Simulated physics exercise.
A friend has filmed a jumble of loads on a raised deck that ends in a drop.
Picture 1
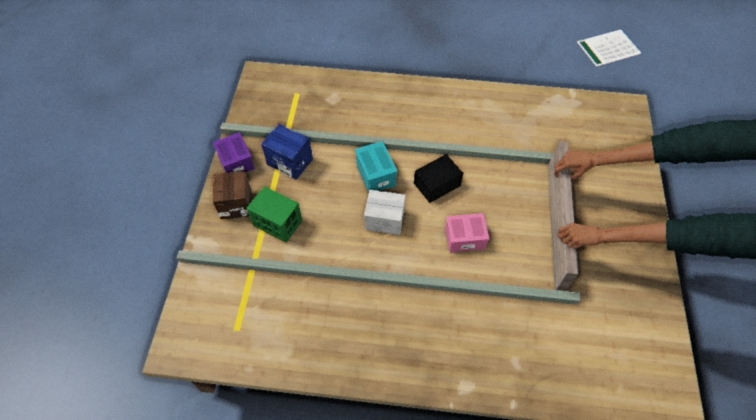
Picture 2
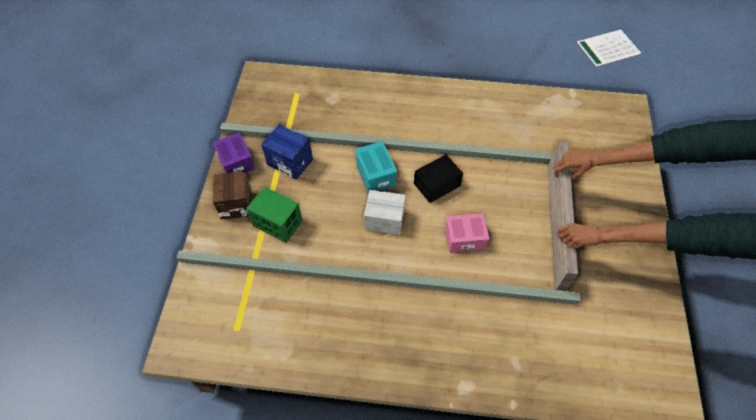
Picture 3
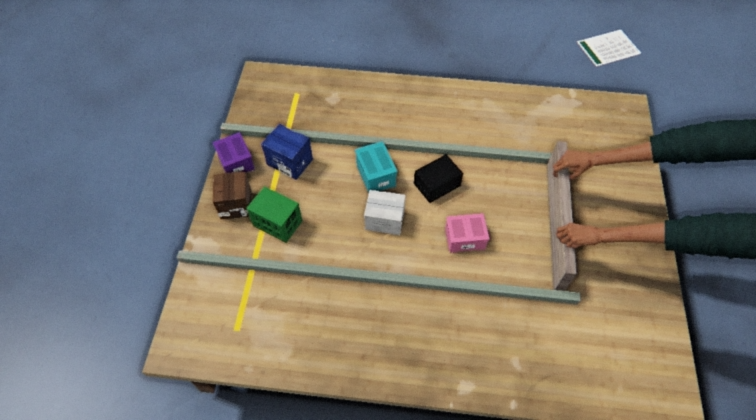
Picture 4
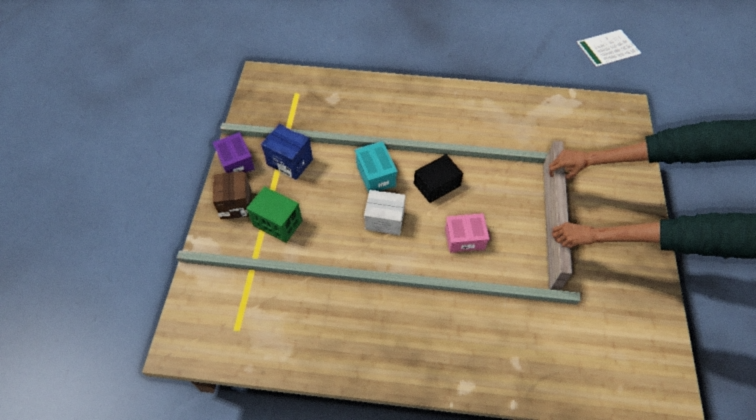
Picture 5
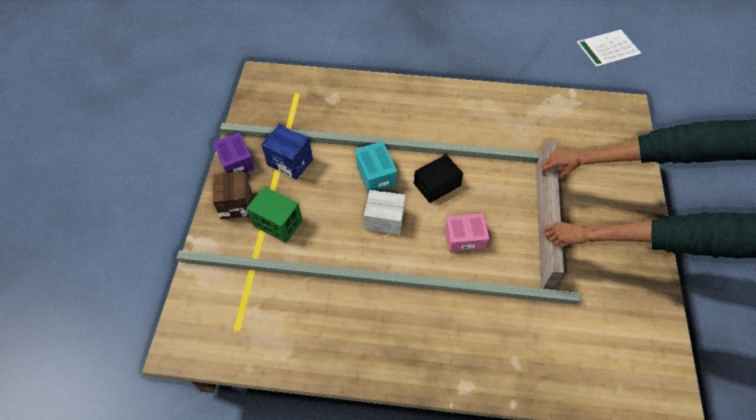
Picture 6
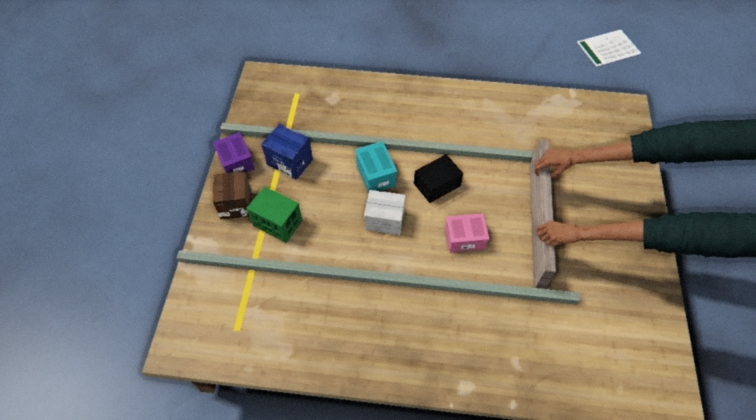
Two hands slide a wooden plank slightly left across a table toward several still, colored boxes.
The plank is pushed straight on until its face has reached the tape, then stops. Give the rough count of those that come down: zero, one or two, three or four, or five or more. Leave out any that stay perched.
Outcome: The number that fall off is three or four.
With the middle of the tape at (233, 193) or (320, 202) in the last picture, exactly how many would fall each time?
Down on the ground: 6 and 0.
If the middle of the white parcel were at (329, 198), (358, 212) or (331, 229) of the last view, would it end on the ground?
In turn it survives; holds on; stays on.
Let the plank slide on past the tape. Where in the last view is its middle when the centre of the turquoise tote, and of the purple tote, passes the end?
At (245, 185) for the turquoise tote; at (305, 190) for the purple tote.
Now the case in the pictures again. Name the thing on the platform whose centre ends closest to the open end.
The white parcel.
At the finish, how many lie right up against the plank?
It touches 2.
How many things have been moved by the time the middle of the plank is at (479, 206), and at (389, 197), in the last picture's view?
At the one place 1, at the other 4.
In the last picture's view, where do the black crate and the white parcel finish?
Near (258, 176) and (213, 191).
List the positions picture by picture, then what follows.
In the first frame, purple tote (234, 156); brown parcel (233, 195); blue parcel (288, 152); plank (562, 214); tape (271, 197).
In the second frame, brown parcel (233, 196); plank (562, 214).
In the third frame, blue parcel (288, 152); green crate (275, 215).
In the fourth frame, purple tote (234, 156); black crate (438, 178).
In the fifth frame, brown parcel (233, 196); white parcel (385, 213).
In the sixth frame, purple tote (234, 156); brown parcel (233, 196); blue parcel (288, 152); plank (542, 212); tape (271, 197).
Early on, none off yet; purple tote at rest near (234, 156); brown parcel at rest near (233, 196); blue parcel at rest near (288, 152).
Finally, the number that fall off is three or four; lost, blue parcel, brown parcel and purple tote.
